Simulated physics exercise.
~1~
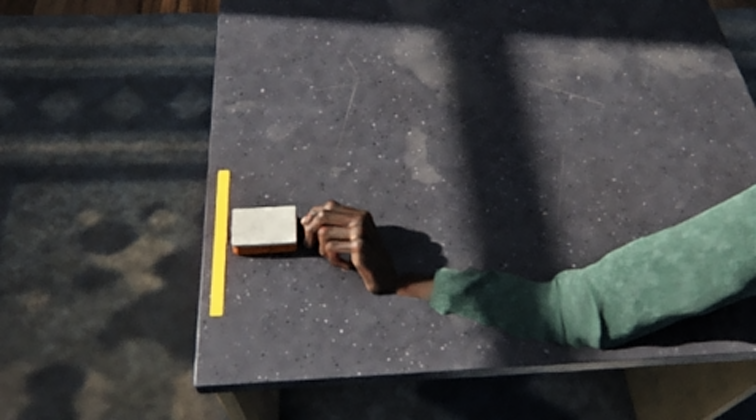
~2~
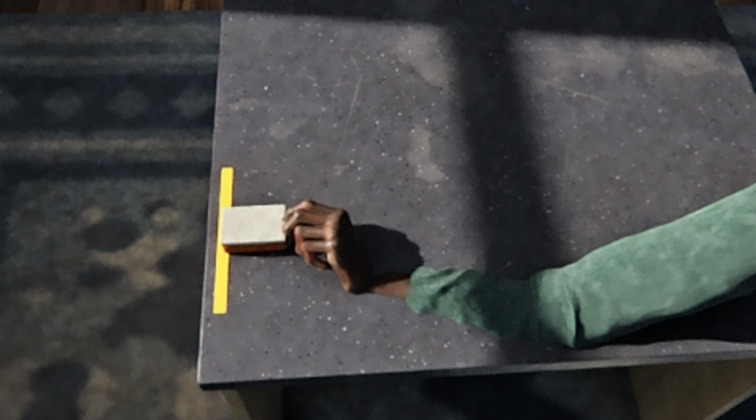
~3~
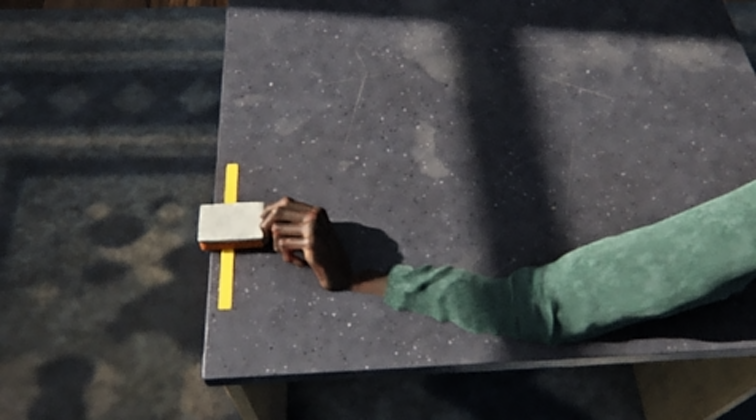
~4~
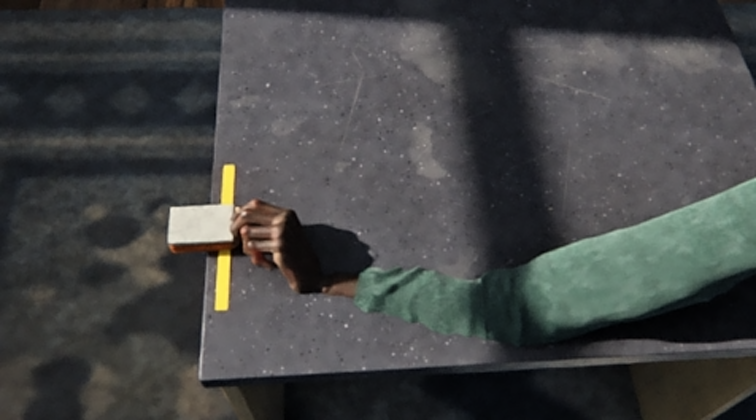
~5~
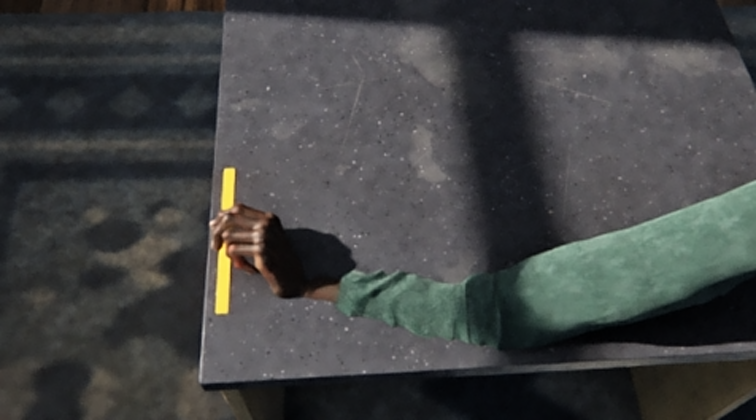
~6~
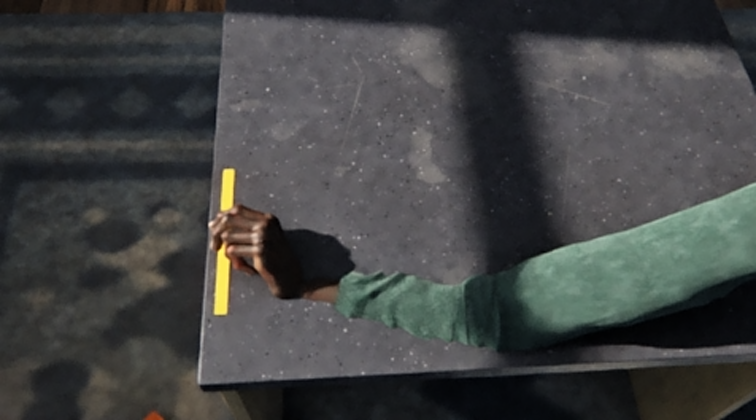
A hand pushes a sponge left past a yellow tape mark until it falls off the table.
